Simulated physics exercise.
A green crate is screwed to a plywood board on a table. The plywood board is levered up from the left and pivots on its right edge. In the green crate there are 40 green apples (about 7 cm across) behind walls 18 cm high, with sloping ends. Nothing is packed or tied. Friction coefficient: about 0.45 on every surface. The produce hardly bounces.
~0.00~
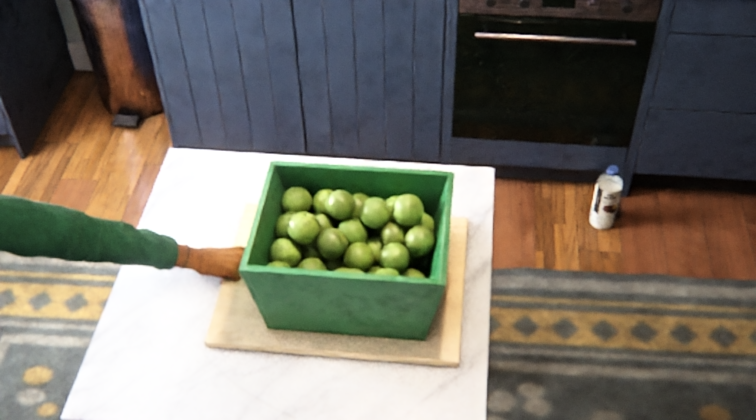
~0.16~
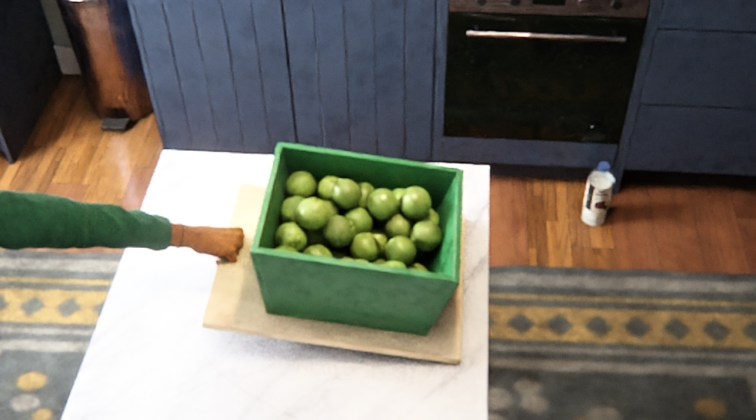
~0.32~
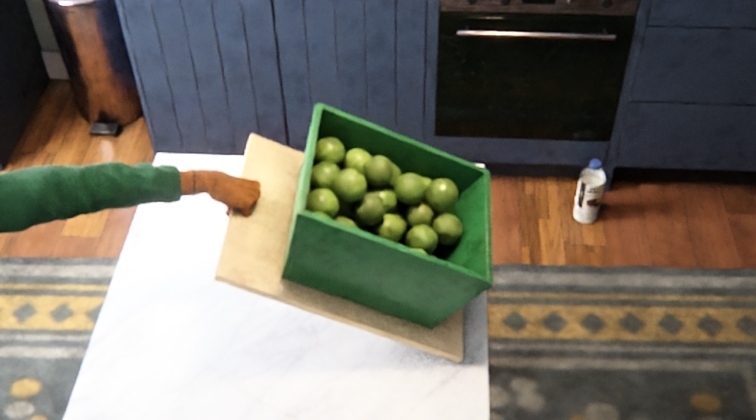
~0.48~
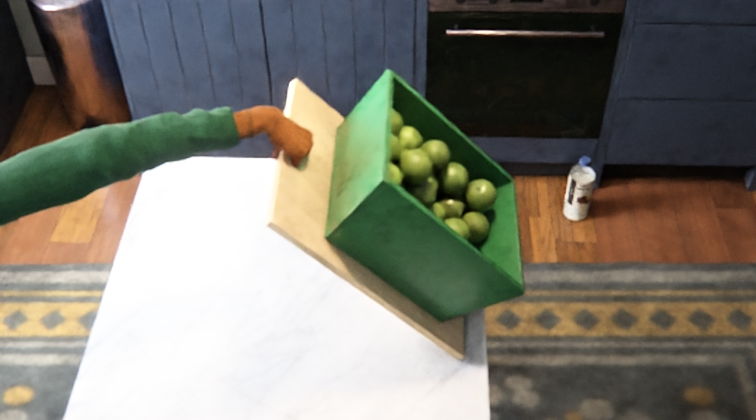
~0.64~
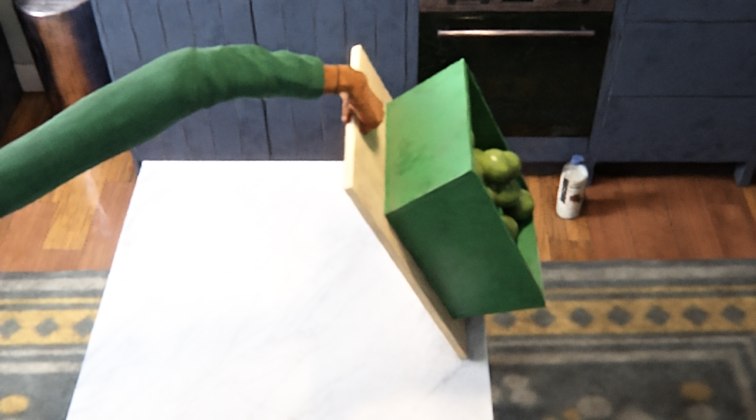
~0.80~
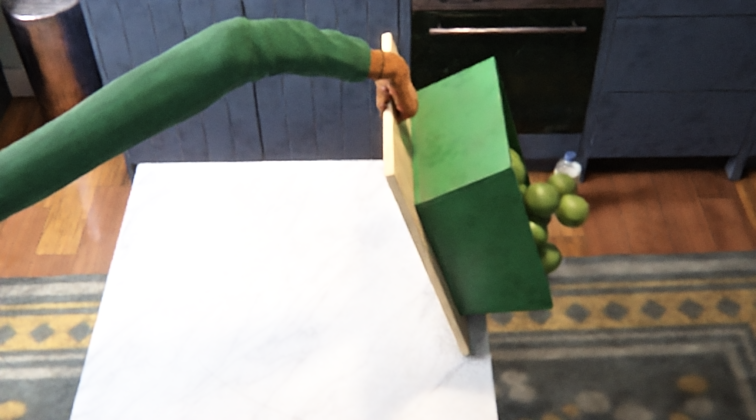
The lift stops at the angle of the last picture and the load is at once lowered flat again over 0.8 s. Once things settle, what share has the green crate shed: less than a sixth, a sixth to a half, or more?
Out of the green crate go between a sixth and a half of the green apples.
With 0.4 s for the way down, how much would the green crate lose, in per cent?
In that case green crate 40 per cent.
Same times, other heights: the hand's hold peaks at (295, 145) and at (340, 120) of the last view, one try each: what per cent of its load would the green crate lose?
Green crate 0 then 10 per cent.
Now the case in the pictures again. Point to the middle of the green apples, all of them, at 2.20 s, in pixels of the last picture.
Around (406, 264).
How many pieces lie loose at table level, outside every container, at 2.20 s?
About 0.
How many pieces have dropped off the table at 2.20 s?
Roughly 12.
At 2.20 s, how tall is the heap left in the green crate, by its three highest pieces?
Roughly 19 cm high.
After 1.02 s, tilt 59°; 8 of 40 out of the green crate.
After 1.30 s, tilt 23°; 11 of 40 out of the green crate.
After 1.70 s, tilt 0°; 11 of 40 out of the green crate.
Outcome (at 2.20 s), 11 of 40 out of the green crate. Asked share, 11 of 40, 28 per cent.
